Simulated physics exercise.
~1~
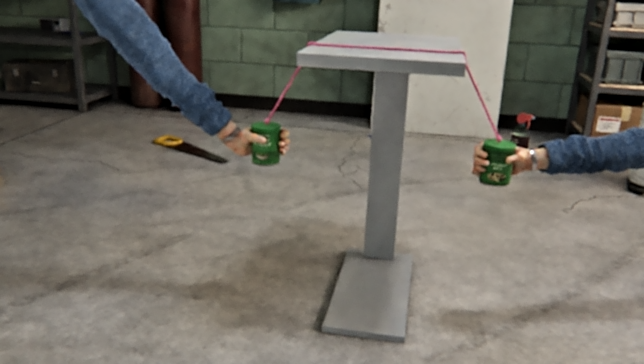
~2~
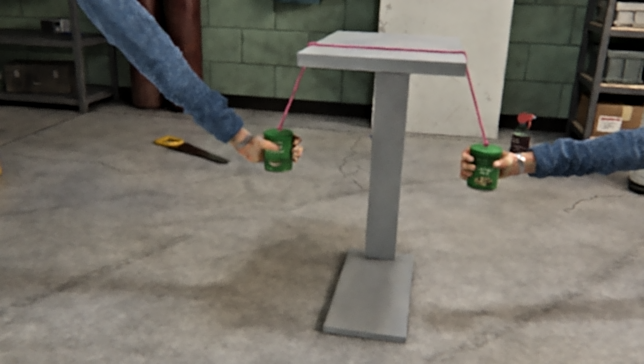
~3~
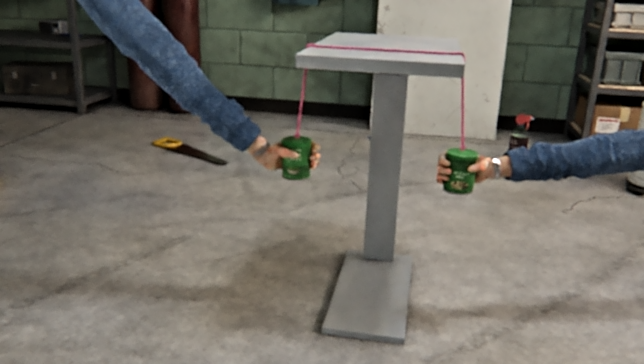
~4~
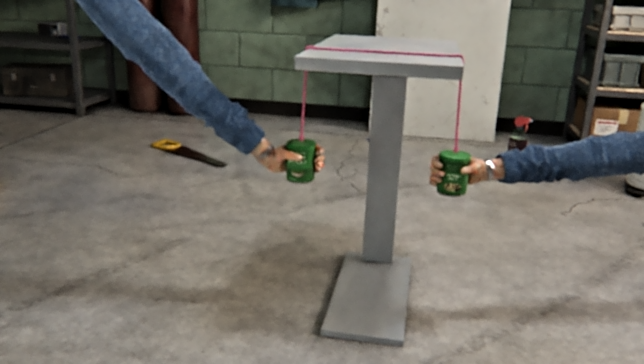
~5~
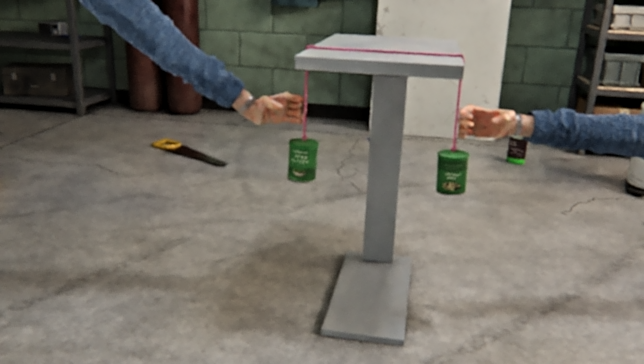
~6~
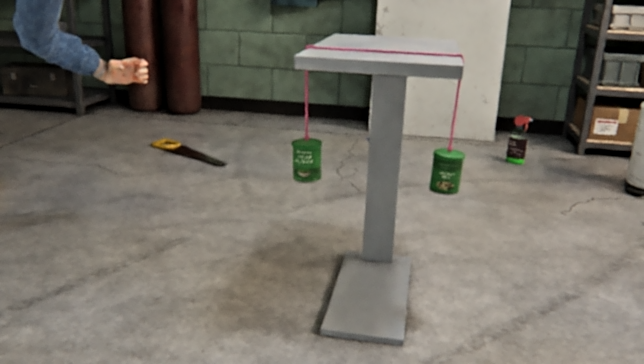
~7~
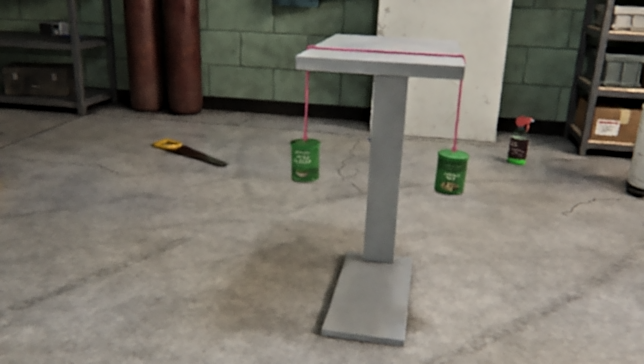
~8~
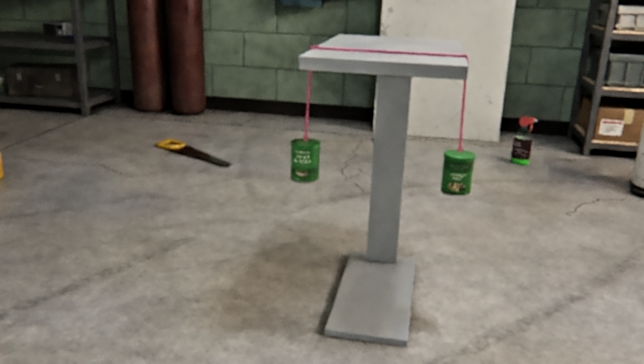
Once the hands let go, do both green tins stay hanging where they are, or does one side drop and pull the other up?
Both tins stay hanging where they are. Neither side drops, and the string hangs still over the stand.
